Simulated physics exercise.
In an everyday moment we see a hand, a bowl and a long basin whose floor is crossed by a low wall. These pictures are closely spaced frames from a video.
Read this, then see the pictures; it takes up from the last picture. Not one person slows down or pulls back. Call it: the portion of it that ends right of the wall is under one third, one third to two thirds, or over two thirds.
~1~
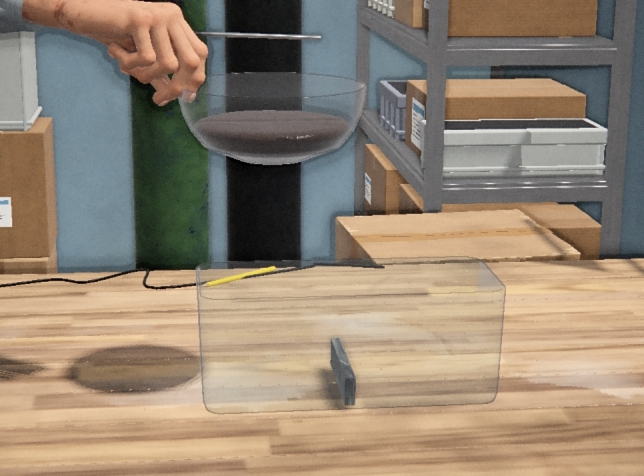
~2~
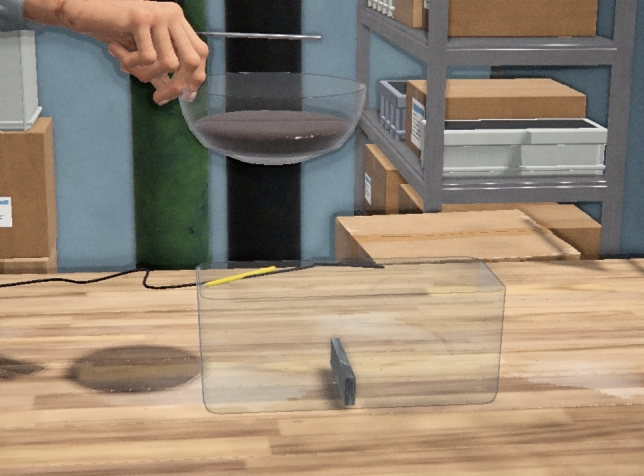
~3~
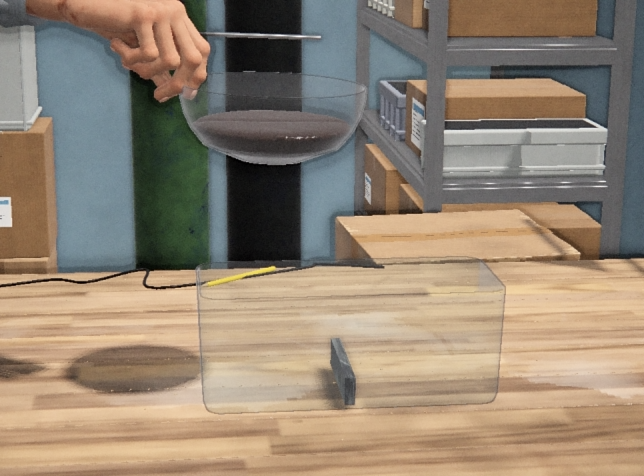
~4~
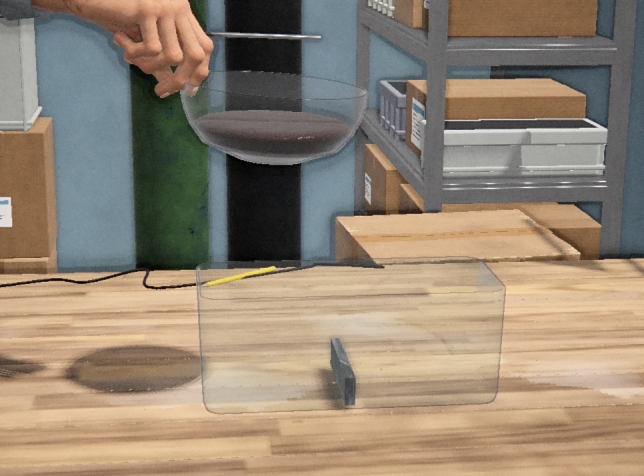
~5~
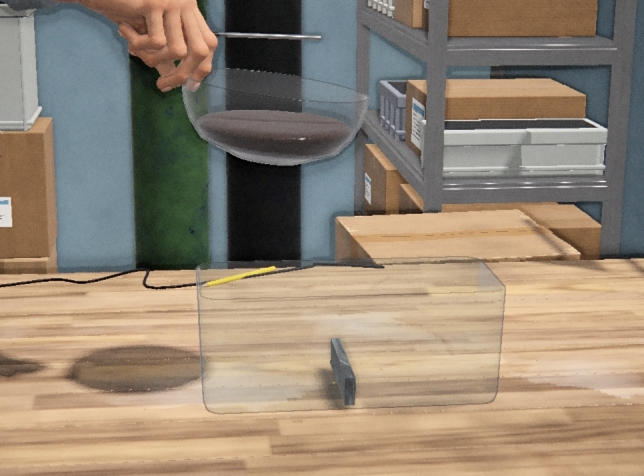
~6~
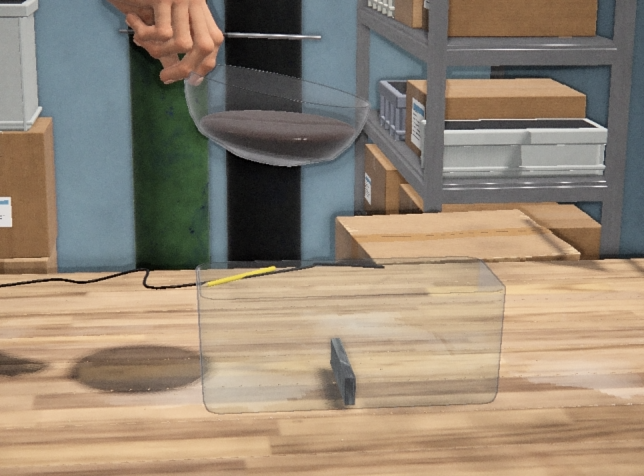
Over two thirds.
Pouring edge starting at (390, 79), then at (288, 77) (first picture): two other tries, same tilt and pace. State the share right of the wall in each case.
It comes to 90 % the first time and 35 % the second.
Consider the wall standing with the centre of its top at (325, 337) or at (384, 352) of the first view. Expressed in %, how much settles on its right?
Roughly 95 % and 60 %.
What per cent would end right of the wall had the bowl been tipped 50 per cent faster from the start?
Some 70 per cent.
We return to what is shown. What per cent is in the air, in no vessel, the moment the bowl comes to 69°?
Share in flight: Approx. 35 %.
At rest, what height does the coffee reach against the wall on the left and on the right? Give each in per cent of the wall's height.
Roughly 10 percent left, 70 percent right.
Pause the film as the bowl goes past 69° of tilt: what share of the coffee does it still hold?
It still holds close to 45 per cent at that lean.
A moment on, the bowl is tipped part way and 46 per cent is still to pour, 0 is left of the wall and 17 right of it.
Next, the bowl is tipped right over and 0 per cent is still to pour, 12 is left of the wall and 84 right of it.
Then the bowl is tipped right over and 0 per cent is still to pour, 13 is left of the wall and 86 right of it.
Later the bowl is tipped right over and 0 per cent is still to pour, 16 is left of the wall and 83 right of it.
Finally, 16 per cent lies left of the wall, 83 right of it and 1 outside.
